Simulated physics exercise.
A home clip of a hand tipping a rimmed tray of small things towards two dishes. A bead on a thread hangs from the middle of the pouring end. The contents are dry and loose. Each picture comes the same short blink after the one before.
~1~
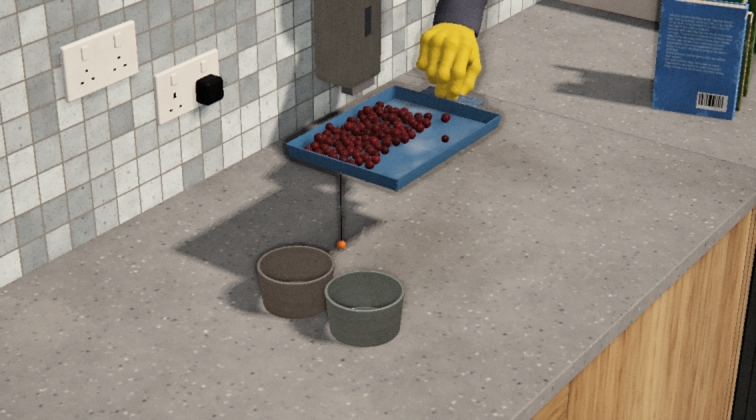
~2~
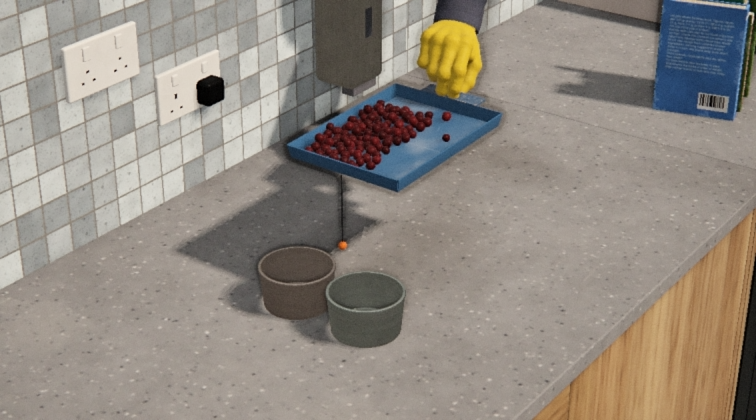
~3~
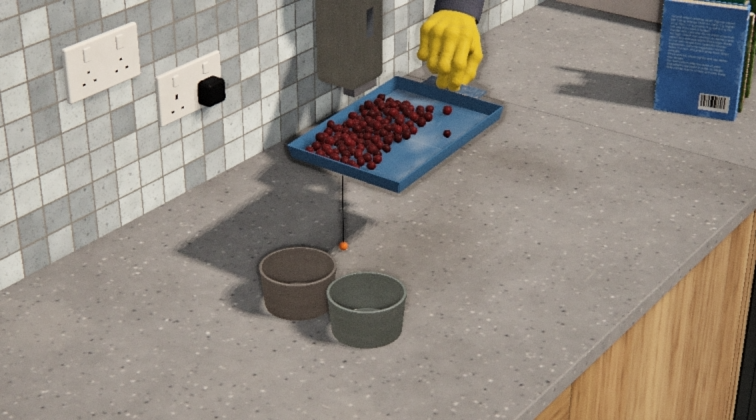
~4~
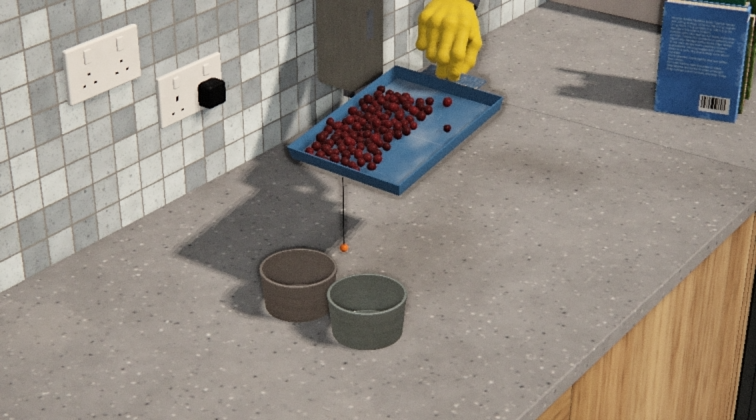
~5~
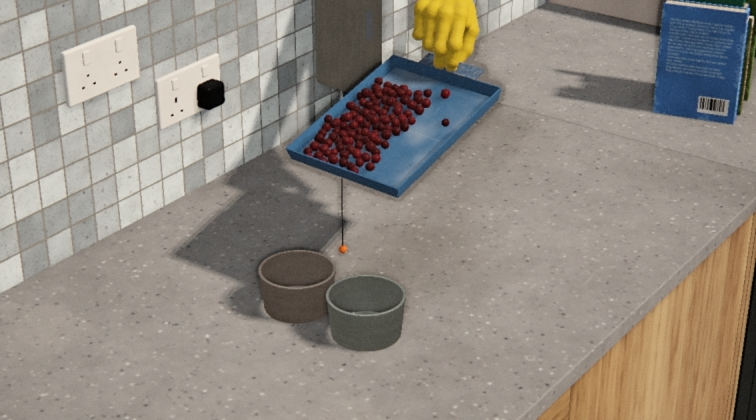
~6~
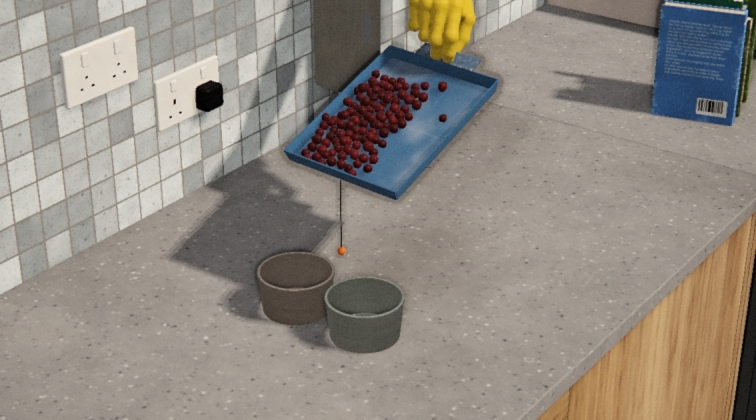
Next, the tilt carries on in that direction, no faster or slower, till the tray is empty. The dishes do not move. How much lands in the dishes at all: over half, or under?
In the dishes lies more than half of it.
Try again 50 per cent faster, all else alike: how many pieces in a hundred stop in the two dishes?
It comes to 70 per cent or so.
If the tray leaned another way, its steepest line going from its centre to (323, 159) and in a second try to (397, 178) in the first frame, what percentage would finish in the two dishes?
The first gives 40 %, the second 40 %.
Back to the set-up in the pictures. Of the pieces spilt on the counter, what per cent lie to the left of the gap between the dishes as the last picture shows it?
Some 80 per cent.
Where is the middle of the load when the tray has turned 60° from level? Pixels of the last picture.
Close to (348, 143).
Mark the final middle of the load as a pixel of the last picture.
Around (313, 309).
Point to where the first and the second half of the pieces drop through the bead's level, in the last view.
First near (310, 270), later near (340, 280).
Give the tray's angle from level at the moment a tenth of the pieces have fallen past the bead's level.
Around 85° of tilt.
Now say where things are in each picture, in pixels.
The first frame shows corners of the pouring end near (290, 144) and (397, 178), level; middle of the load near (365, 136), dried cherries; left dish near (273, 295); right dish near (342, 322); bead on its thread near (341, 245).
The second frame shows corners of the pouring end near (291, 144) and (398, 179), level; middle of the load near (366, 136).
The third frame shows corners of the pouring end near (292, 145) and (398, 180), tipped barely, lowest at the right corner; middle of the load near (366, 133).
The fourth frame shows corners of the pouring end near (291, 146) and (398, 183), tipped a little, lowest at the right corner; middle of the load near (372, 122).
The fifth frame shows corners of the pouring end near (290, 147) and (397, 186), tipped a little, lowest at the right corner; middle of the load near (370, 119).
The sixth frame shows corners of the pouring end near (288, 149) and (395, 189), tipped clearly, lowest at the right corner; middle of the load near (367, 116); left dish near (273, 301); right dish near (342, 328).
Shortly afterwards, tray tipped steeply; all but a few on the tray; a little in the air.
Next, tray tipped right over; all but a few on the tray; only a few in the right dish; a little in the left dish; only a few outside both.
Some moments later, tray tipped past a quarter turn; near a third in the right dish; near half in the left dish; a little outside both; only a few in the air.
In the end, tray tipped past a quarter turn; near a third in the right dish; near half in the left dish; a little outside both; only a few in the air.
